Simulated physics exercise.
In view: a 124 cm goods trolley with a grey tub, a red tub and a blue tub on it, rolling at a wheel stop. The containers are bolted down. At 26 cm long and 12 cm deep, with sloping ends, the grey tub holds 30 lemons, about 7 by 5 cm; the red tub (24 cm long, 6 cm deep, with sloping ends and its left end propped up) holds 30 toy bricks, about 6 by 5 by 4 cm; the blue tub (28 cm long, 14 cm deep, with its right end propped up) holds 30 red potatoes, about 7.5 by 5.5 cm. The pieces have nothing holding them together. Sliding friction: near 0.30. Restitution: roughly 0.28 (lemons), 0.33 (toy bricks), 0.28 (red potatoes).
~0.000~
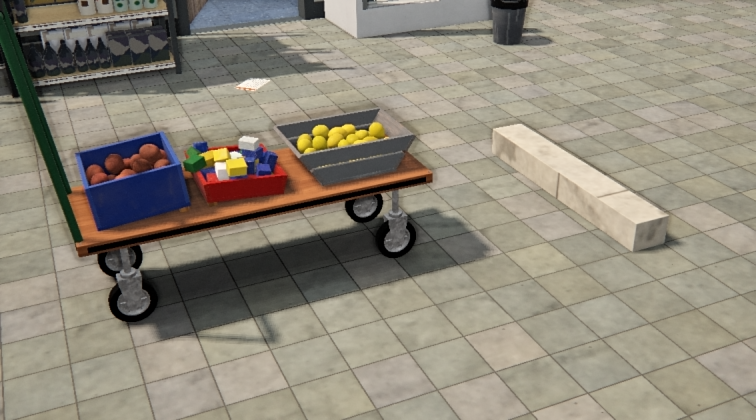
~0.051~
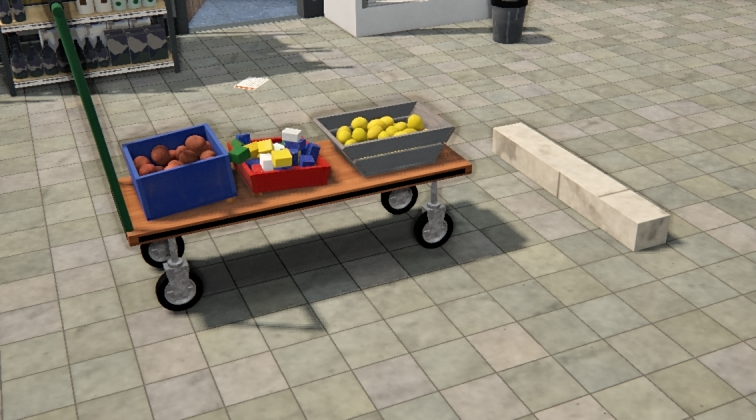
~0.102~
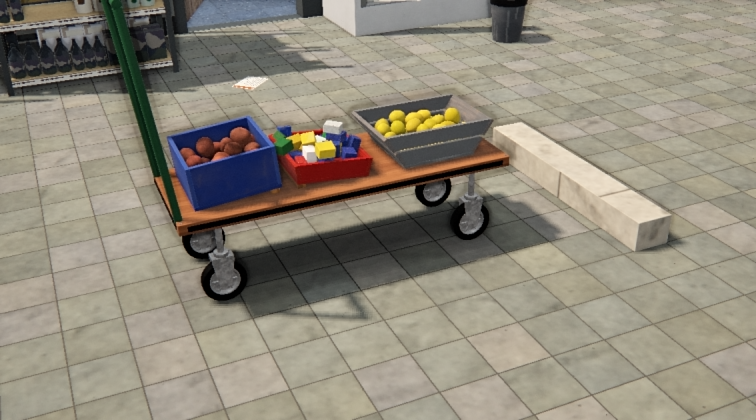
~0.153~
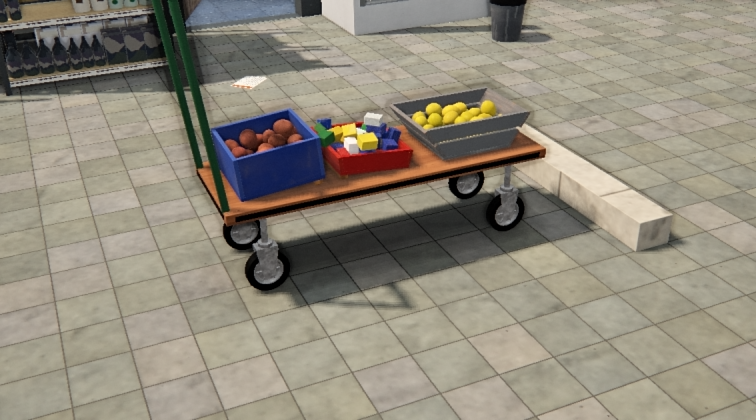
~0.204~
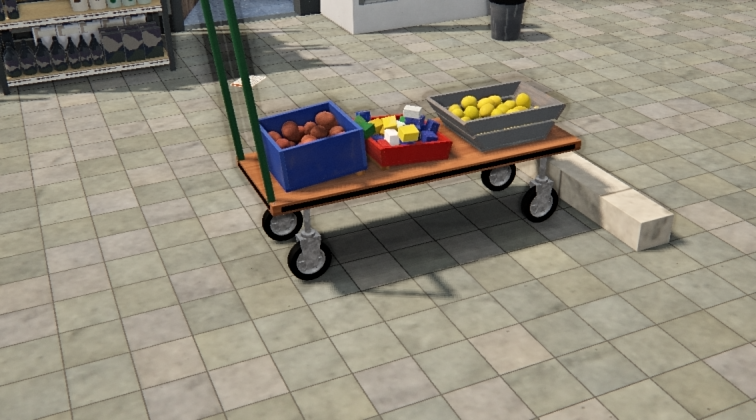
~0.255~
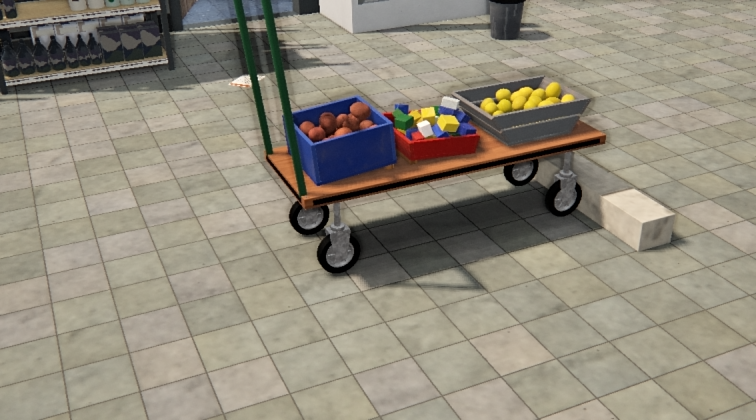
The video shows a flat goods trolley carrying a blue tub of red potatoes, a red tub of toy bricks and a grey tub of lemons as it rolls rightward across a tiled floor alongside a pale wheel stop.
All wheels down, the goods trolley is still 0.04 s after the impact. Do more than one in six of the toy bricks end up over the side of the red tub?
Yes. A sixth is crossed.
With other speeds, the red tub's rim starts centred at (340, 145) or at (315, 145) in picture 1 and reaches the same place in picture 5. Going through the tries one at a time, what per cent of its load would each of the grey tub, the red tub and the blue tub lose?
Per cent lost, first try then second - grey tub: 0, 0; red tub: 10, 10; blue tub: 0, 0.
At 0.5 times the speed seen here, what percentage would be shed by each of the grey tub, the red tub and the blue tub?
In that case the grey tub sheds 0 per cent, the red tub 10 per cent and the blue tub 0 per cent.
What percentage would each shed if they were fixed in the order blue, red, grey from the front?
In that case grey tub 30, red tub 30, blue tub 0 per cent.
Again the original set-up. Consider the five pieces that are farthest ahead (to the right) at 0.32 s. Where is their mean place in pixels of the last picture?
Their mean place is roughly (566, 72) in the last picture.
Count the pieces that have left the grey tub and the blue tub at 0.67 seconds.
Estimate at that time - grey tub 10, blue tub 1, give or take.
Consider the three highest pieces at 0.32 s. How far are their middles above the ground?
Mean height: Near 58 cm.
After 0.32 s, the grey tub has all 30, the red tub is down by 5 of 30 and the blue tub has all 30.
After 0.44 s, the grey tub is down by 6 of 30, the red tub is down by 7 of 30 and the blue tub has all 30.
After 0.67 s, the grey tub is down by 10 of 30, the red tub is down by 9 of 30 and the blue tub is down by 1 of 30.
When it is over (at 1.17 s), the grey tub is down by 10 of 30, the red tub is down by 10 of 30 and the blue tub is down by 1 of 30. Asked share, 10 of 30, 33 per cent.
